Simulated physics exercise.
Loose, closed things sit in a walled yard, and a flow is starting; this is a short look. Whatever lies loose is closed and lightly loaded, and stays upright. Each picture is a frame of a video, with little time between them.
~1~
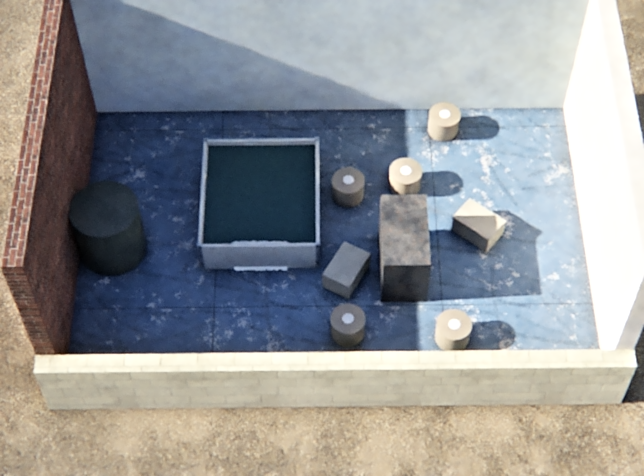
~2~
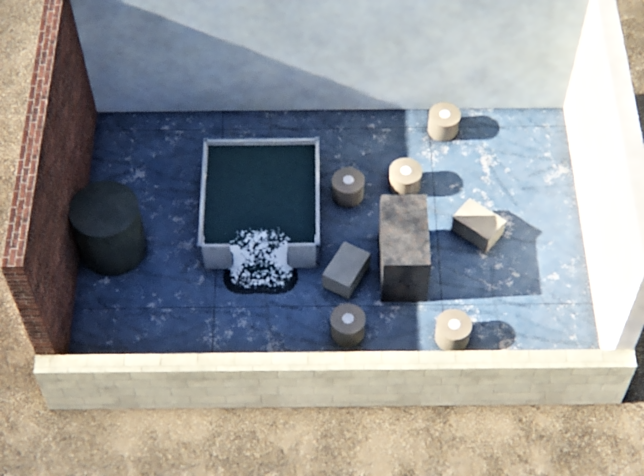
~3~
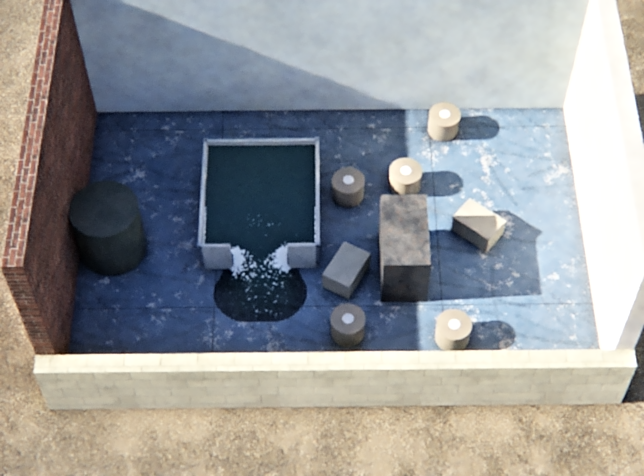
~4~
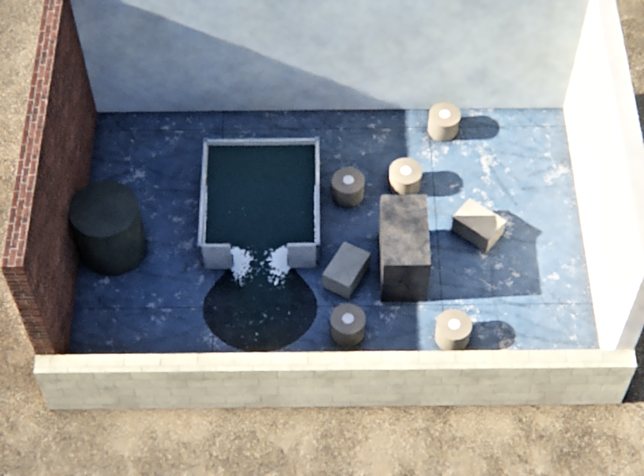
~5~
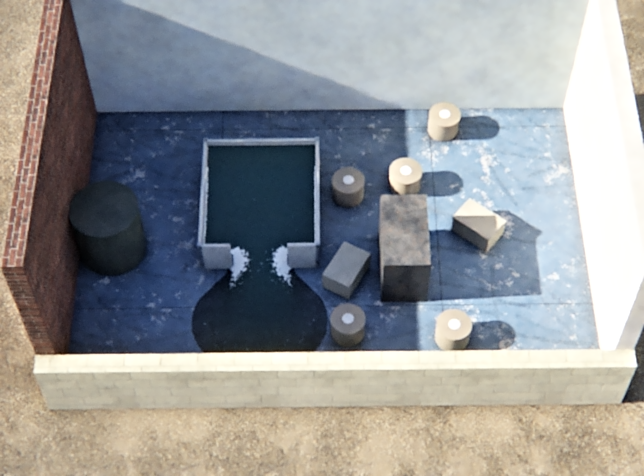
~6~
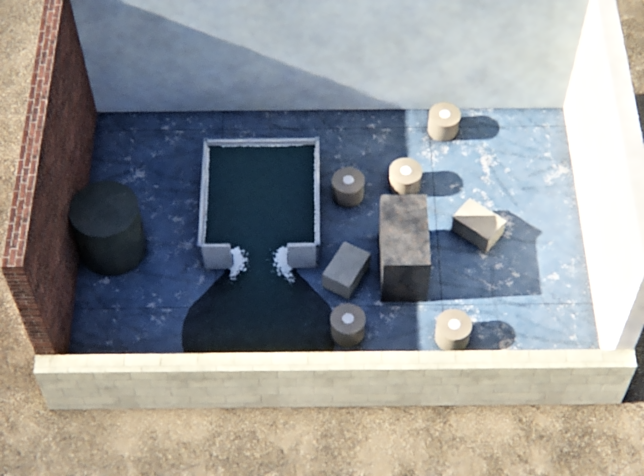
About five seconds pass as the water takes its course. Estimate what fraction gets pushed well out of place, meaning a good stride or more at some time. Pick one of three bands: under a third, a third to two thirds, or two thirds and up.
Under a third.
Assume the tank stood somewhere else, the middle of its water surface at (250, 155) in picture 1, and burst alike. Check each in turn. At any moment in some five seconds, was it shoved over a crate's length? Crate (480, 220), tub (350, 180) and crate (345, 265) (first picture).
Taking them in turn: Kept near its start; kept near its start; kept near its start.
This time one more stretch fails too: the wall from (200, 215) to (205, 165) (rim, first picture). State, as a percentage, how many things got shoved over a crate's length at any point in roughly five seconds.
Near 10 in a hundred.
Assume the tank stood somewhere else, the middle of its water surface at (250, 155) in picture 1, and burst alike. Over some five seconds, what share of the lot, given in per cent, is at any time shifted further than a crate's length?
Estimate: Close to 30 per cent.
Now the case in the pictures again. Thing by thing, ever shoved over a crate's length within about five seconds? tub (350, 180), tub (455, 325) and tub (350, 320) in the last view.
Listed order gives below that mark, then past that mark, and lastly past that mark.
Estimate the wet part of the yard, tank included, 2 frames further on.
I reckon around 20 per cent.
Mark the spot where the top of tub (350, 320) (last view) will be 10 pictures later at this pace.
It ends up close to (378, 313).
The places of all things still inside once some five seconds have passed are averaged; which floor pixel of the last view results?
Somewhere near (432, 231) in the last view.
A moment on, 0 of 7 are well off their spots; 0 afloat.
Next, 0 of 7 are well off their spots; 0 afloat.
Later, 2 of 7 are well off their spots; 0 afloat.
In the end, 2 of 7 are well off their spots, and 2 have been at some point; 0 afloat.
